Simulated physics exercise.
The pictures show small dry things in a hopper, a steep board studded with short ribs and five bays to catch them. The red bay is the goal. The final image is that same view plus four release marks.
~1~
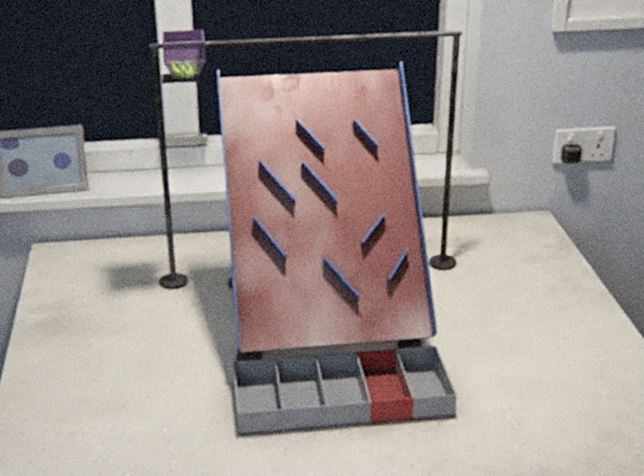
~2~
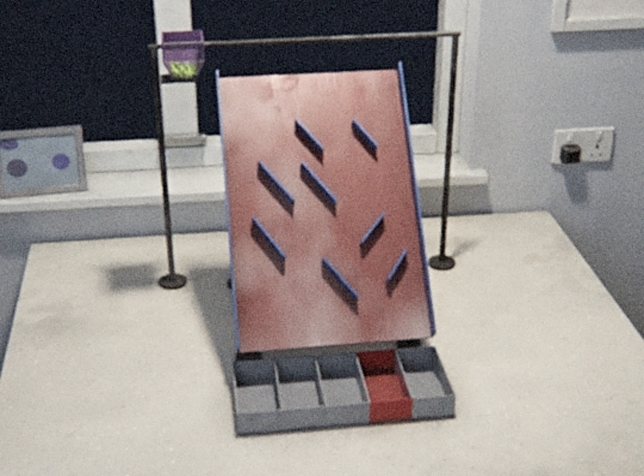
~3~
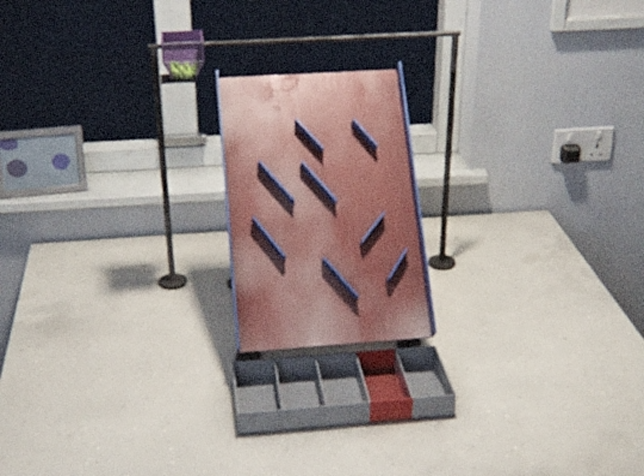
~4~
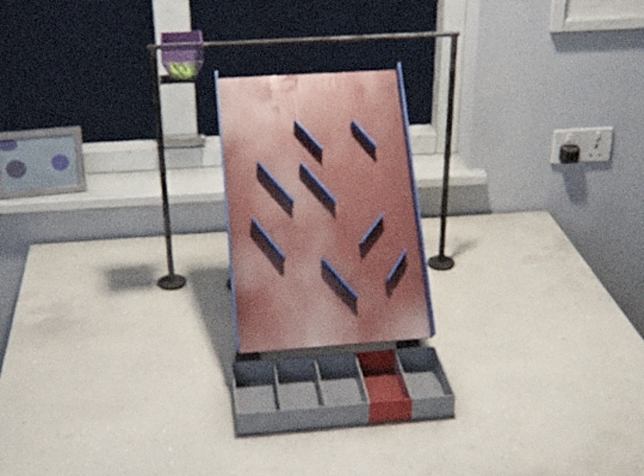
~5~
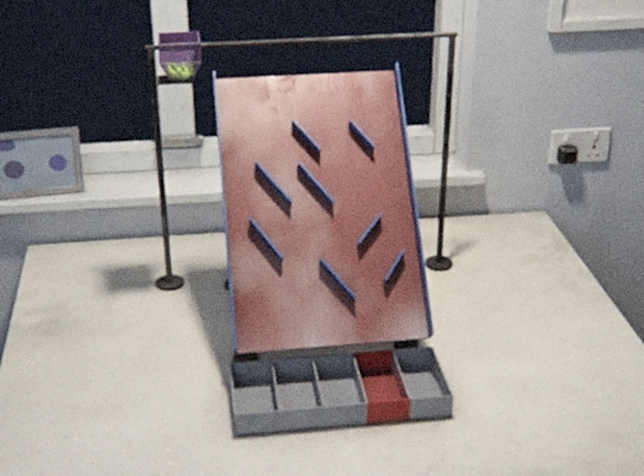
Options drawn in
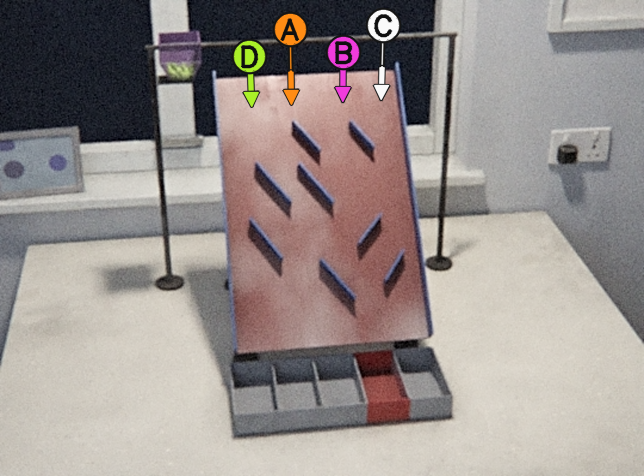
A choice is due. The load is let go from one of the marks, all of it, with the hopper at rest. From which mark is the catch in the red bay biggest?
The best mark is A.
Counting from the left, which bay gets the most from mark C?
The fifth from the left.
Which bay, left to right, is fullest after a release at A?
The fourth from the left.
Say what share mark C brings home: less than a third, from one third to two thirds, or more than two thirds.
It is less than a third.
On the marked copy, mark A meets the board at (291, 99); mark B meets the board at (342, 96); mark C meets the board at (381, 94); mark D meets the board at (251, 101).
With A, roughly two thirds in the red bay, roughly a third in other bays.
With B, roughly a third in the red bay, roughly two thirds in other bays.
With C, about a tenth in the red bay, the larger part in other bays, about a tenth outside the box.
With D, about a tenth in the red bay, the larger part in other bays, just a few outside the box.
